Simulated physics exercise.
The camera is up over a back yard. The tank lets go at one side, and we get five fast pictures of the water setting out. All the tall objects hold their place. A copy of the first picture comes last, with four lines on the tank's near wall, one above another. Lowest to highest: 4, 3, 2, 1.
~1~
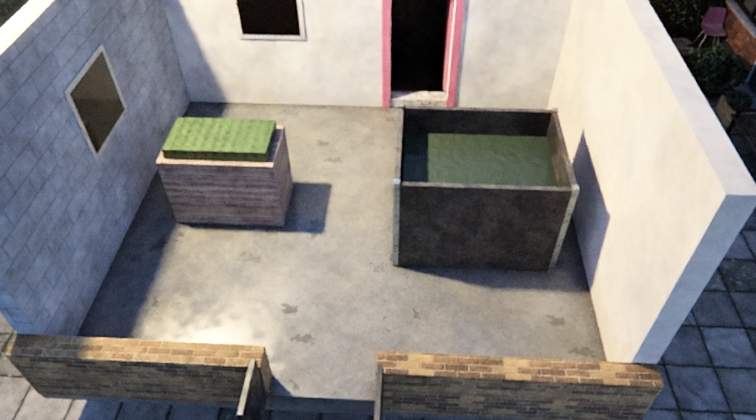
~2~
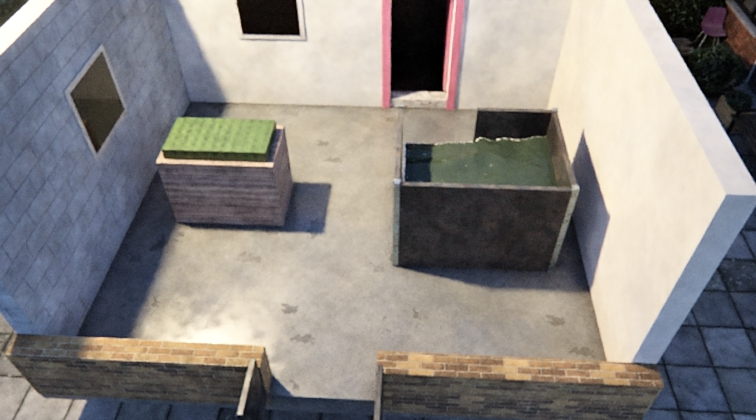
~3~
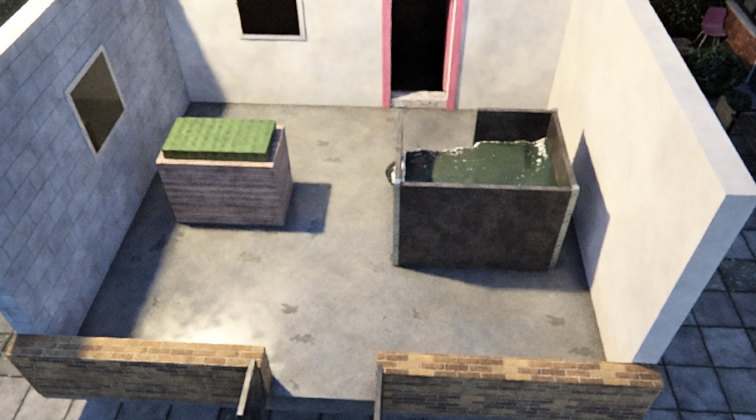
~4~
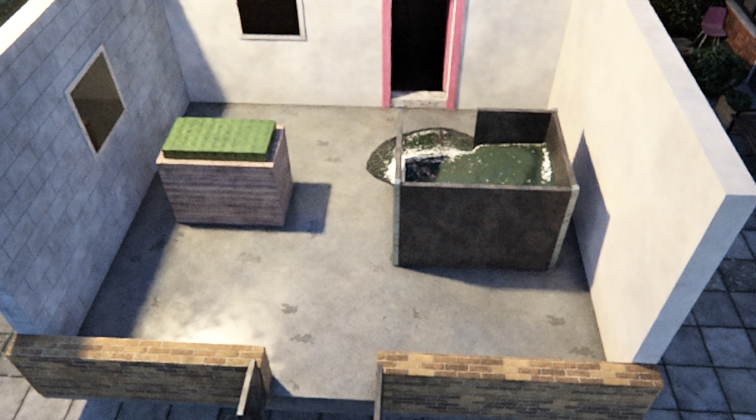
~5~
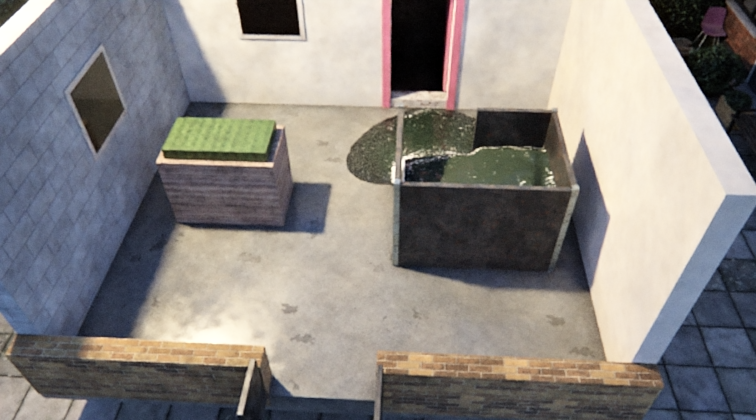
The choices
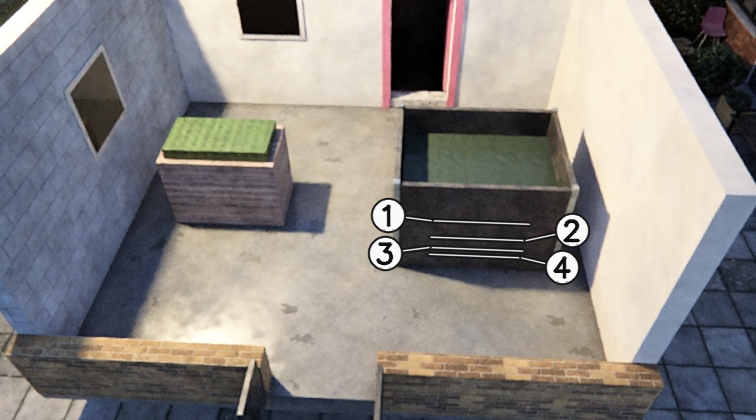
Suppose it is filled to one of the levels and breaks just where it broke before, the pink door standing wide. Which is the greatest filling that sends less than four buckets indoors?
Level 3 just does it.
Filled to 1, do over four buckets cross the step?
Yes.
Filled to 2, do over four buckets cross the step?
Yes, it does.
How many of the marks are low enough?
Two of them.
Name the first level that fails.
That would be 2.
In white, 1 at (480, 222); 2 at (477, 238); 3 at (476, 249); 4 at (474, 256); from the bottom up 4, 3, 2, 1.
For level 1, dozens of bucketfuls pour in.
For level 2, about 9 bucketfuls get in.
For level 3, a bucket or two gets in.
For level 4, nothing gets over.
